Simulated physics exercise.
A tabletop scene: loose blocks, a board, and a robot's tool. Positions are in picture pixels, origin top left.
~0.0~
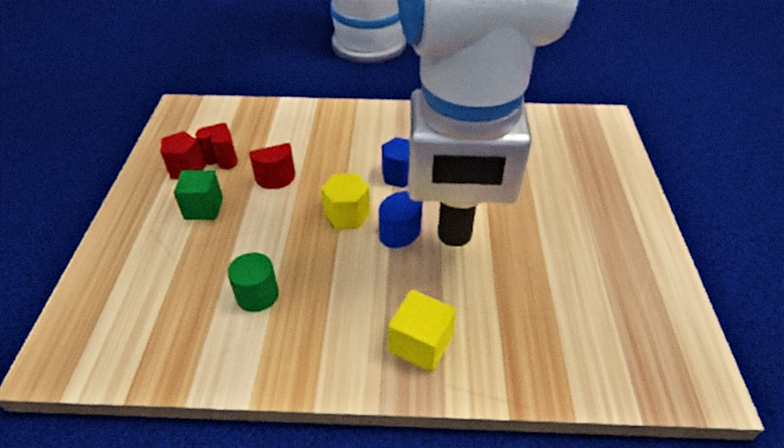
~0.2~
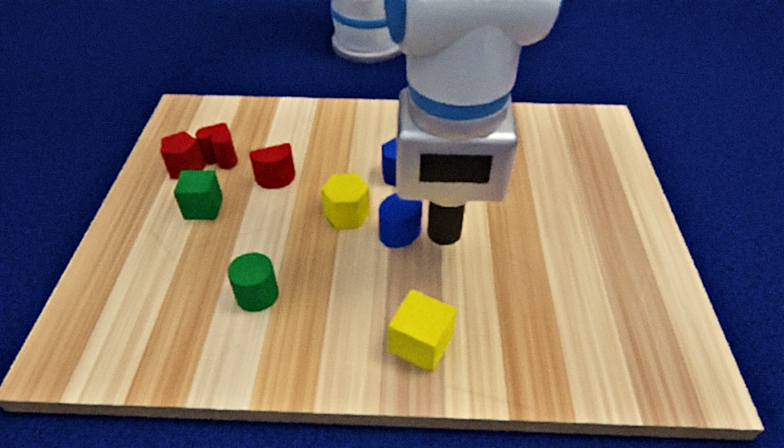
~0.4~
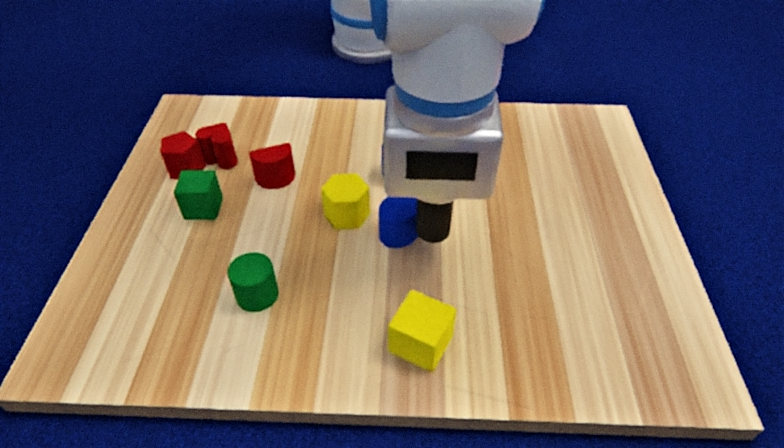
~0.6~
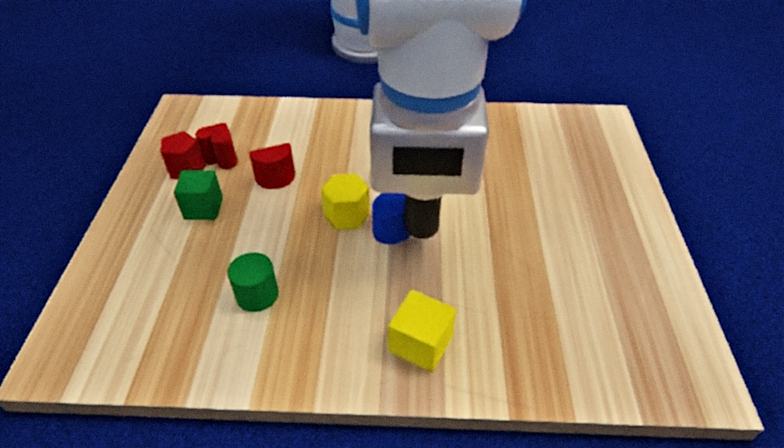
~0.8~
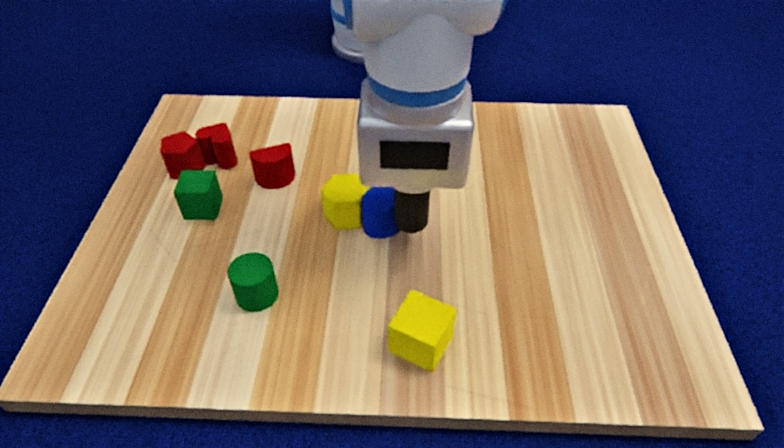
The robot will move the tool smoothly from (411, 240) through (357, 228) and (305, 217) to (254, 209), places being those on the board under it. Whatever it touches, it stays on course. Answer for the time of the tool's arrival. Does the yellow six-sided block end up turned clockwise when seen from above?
Short answer: Yes.
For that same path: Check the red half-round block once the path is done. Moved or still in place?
It does get moved.
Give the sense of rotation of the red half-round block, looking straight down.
Looking down, it rotates anti-clockwise.
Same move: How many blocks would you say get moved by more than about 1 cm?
Expect three or more.
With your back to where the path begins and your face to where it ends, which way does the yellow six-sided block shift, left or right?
Rightward.
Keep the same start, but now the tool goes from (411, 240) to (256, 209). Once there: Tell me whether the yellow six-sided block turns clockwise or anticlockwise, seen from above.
Overhead view: Clockwise.
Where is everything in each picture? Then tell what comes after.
In the first picture, lower end of the tool at (454, 236), tops of blocks, green square piece at (194, 180), red half-round block at (272, 152), yellow six-sided block at (345, 187), blue oval block at (401, 205).
In the second picture, tool at (444, 235), blocks as before.
In the third picture, tool at (433, 232), blocks as before.
In the fourth picture, tool at (422, 228), blue oval block at (394, 202).
In the fifth picture, tool at (411, 222), green square piece at (194, 180), red half-round block at (272, 152), yellow six-sided block at (345, 187), blue oval block at (384, 196).
On the path given first. One third of the way, tool at (356, 210); yellow six-sided block at (301, 168); blue oval block at (334, 181), turned 15° clockwise.
Two thirds of the way, tool at (301, 199); red half-round block at (247, 133), turned 35° anticlockwise; yellow six-sided block at (273, 146), turned 35° clockwise; blue oval block at (289, 168), turned 45° clockwise.
At the end, tool at (249, 191); green square piece not moved; red half-round block at (241, 126), turned 75° anticlockwise; yellow six-sided block at (271, 134), turned 65° clockwise; blue oval block at (263, 159), turned 85° clockwise.
